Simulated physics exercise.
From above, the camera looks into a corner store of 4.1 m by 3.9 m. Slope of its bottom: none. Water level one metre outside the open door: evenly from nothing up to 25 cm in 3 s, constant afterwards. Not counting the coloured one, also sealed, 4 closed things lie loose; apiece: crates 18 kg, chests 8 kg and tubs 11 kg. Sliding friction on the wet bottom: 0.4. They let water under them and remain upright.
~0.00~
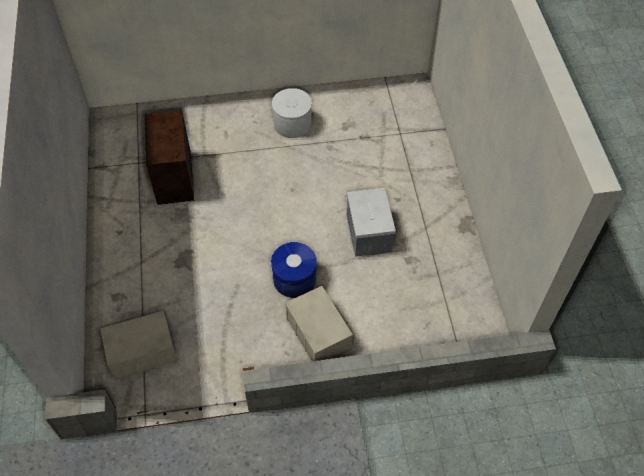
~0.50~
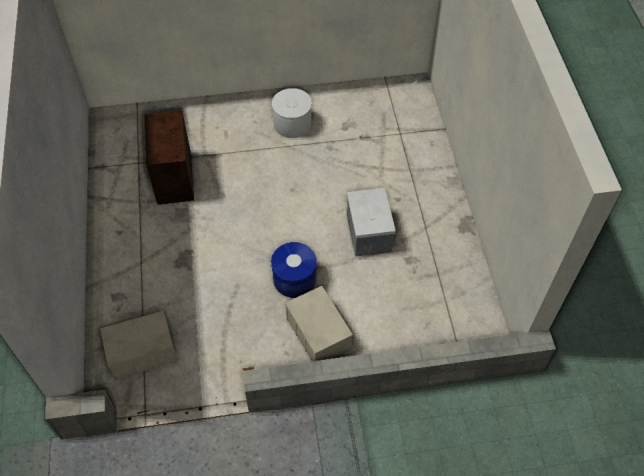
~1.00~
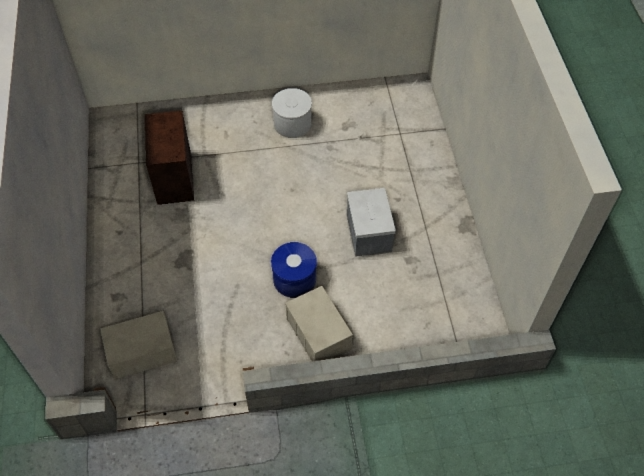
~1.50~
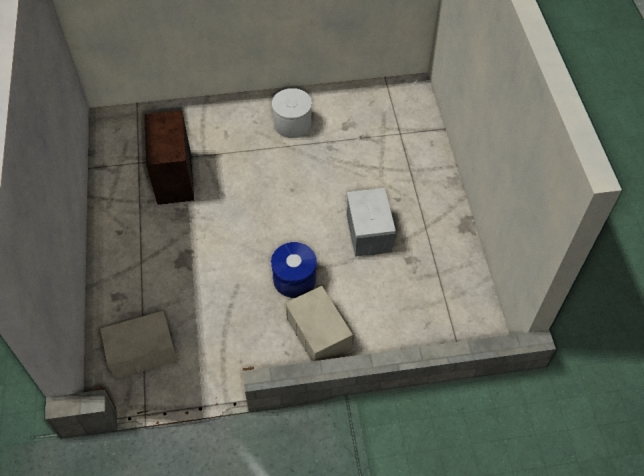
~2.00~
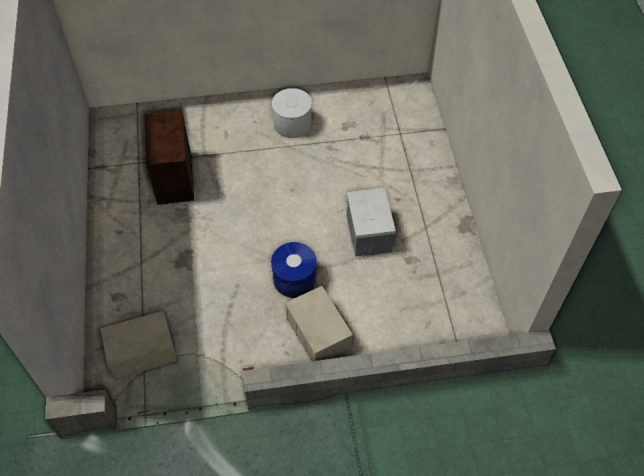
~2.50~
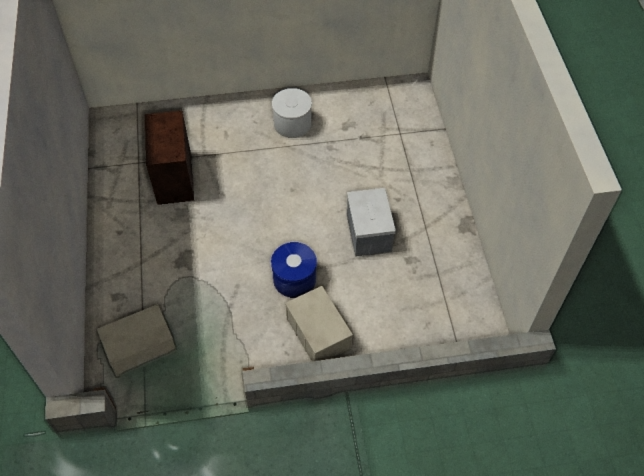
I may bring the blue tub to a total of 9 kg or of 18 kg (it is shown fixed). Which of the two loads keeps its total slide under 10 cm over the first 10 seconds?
I'd say it needs the double load.
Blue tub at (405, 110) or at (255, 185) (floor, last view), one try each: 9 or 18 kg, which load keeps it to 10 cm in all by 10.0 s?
In that order: No load works; no load works.
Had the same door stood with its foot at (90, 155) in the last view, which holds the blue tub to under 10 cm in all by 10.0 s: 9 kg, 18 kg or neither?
Under that setup, neither option succeeds.
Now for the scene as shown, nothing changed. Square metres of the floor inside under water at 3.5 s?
Roughly 4.5 m2.
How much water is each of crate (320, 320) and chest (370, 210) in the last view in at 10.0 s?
Close to 7 and 4 centimetres.
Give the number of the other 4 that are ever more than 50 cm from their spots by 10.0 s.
The total is 2.
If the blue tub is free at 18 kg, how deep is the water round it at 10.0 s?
5 cm, roughly.
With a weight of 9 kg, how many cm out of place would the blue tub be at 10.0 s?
Displacement near 40 cm.
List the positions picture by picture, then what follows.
The blue tub at (294, 261) rests on the ground; water covers 0.0 m2; 0 of 5 have shifted, in the first picture.
The blue tub at (294, 261), on the bottom; 0.0 m2 under water; 0 of 5 have shifted, in the second picture.
The blue tub at (294, 261) rests on the ground; 0.0 m2 under water; 0 of 5 have shifted, in the third picture.
The blue tub at (294, 261), on the bottom; 0.0 m2 under water; 0 of 5 have shifted, in the fourth picture.
The blue tub at (294, 261), on the bottom; water covers 0.4 m2; 0 of 5 have shifted, in the fifth picture.
The blue tub at (294, 261), on the bottom; water covers 0.9 m2; 0 of 5 have shifted, in the sixth picture.
After 3.5 s the blue tub would be 1 cm from its start with 9 kg and 0 cm from its start with 18 kg; 3 cm of water round it then.
After 4.5 s the blue tub would be 35 cm from its start with 9 kg and 0 cm from its start with 18 kg; 5 cm of water round it then.
After 7.0 s the blue tub would be 38 cm from its start with 9 kg and 0 cm from its start with 18 kg; 5 cm of water round it then.
After 10.0 s the blue tub would be 38 cm from its start with 9 kg and 0 cm from its start with 18 kg; 5 cm of water round it then.
